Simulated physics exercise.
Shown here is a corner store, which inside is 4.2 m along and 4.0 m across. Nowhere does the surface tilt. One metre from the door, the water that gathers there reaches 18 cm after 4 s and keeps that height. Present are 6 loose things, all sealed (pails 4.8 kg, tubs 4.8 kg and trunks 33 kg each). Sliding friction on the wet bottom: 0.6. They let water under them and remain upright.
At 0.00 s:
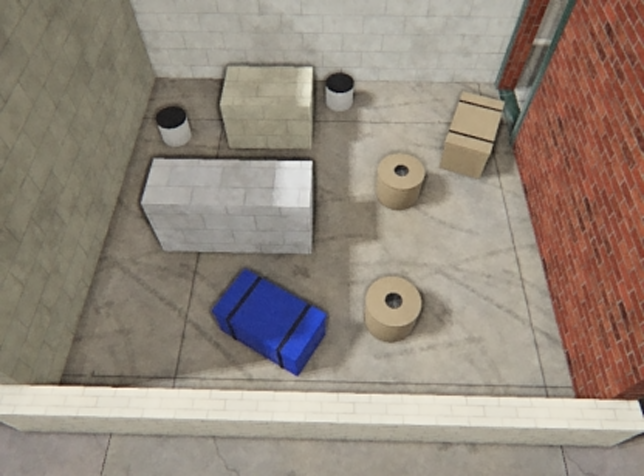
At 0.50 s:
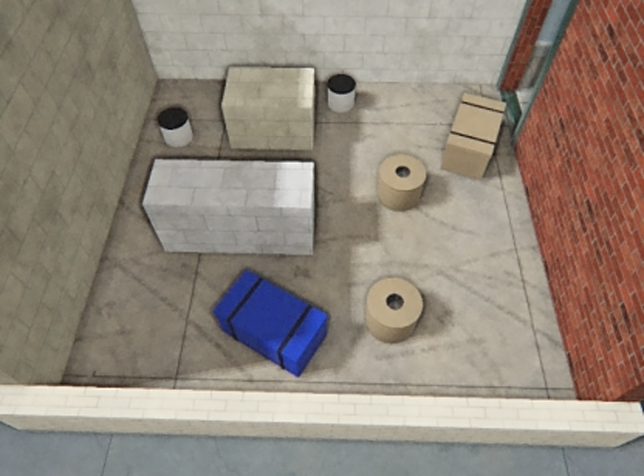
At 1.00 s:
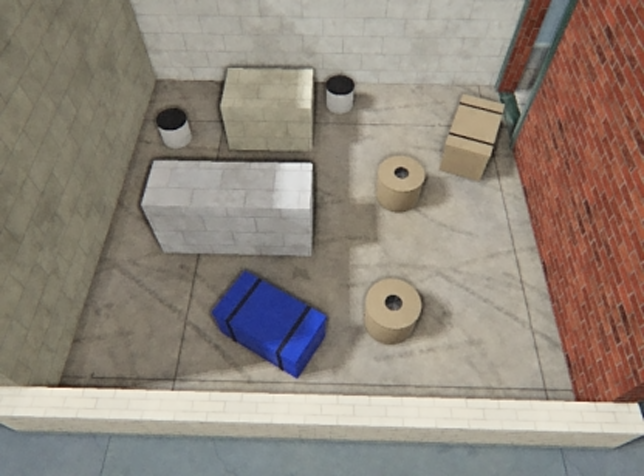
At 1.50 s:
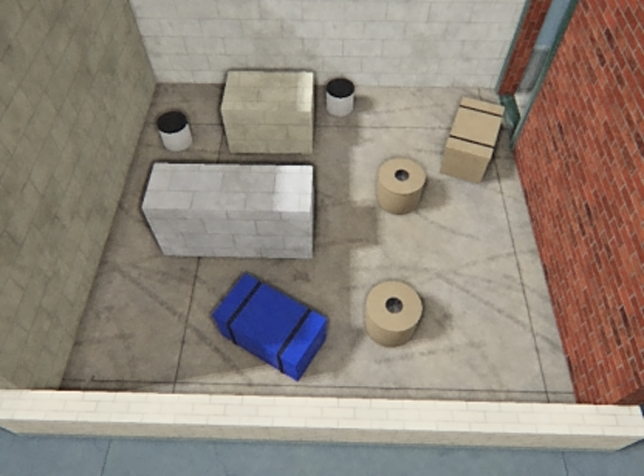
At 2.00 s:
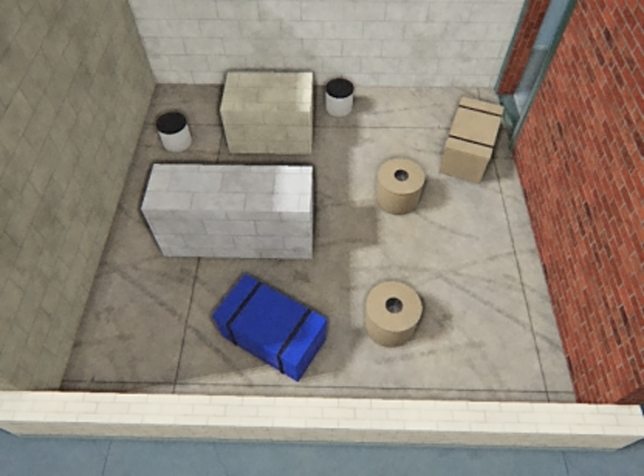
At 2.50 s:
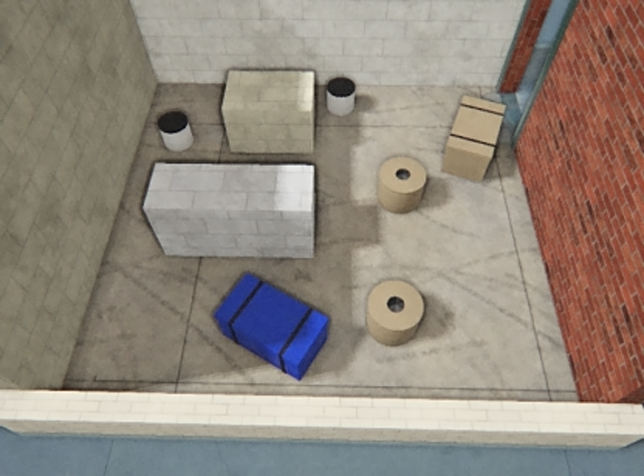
At the start, a strapped blue trunk, a tan trunk, tubs and pale blocks stand in a walled room, with bare grey paving outside the low front wall. Blue-grey water then covers that paving, and later the blue also shows at the upper-right gap, while everything inside stays put.
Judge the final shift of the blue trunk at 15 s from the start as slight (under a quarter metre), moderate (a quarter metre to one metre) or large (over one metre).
Slight.
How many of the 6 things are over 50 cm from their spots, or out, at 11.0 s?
By then the count is 3.
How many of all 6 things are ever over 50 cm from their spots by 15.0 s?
I count 4.
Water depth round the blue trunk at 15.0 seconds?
Close to 8 centimetres.
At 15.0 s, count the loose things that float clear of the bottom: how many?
At that point I count 4.
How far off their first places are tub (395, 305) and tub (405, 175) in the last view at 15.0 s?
They sit 100 cm and 50 cm away, in the order given.
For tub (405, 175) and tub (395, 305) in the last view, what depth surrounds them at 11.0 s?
About 2 and 4 cm.
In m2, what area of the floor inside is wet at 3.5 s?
Some 1.5 m2 of it.
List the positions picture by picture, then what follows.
The first frame shows the blue trunk at (269, 312) rests on the ground; 0.0 m2 under water; 0 of 6 have shifted.
The second frame shows the blue trunk at (270, 313) rests on the ground; 0.0 m2 under water; 0 of 6 have shifted.
The third frame shows the blue trunk at (269, 314) rests on the ground; 0.0 m2 under water; 0 of 6 have shifted.
The fourth frame shows the blue trunk at (269, 317), on the bottom; water covers 0.0 m2; 0 of 6 have shifted.
The fifth frame shows the blue trunk at (269, 317), on the bottom; water covers 0.0 m2; 0 of 6 have shifted.
The sixth frame shows the blue trunk at (271, 317) rests on the ground; 0.2 m2 under water; 0 of 6 have shifted.
After 3.5 s the blue trunk is near (271, 317), 0.0 m from its start, aground; 0 afloat.
After 6.8 s the blue trunk is near (271, 317), 0.0 m from its start, aground; 0 afloat.
After 11.0 s the blue trunk is near (271, 317), 0.0 m from its start, aground; 1 afloat.
After 15.0 s the blue trunk is near (272, 312), 0.0 m from its start, aground; 4 afloat.
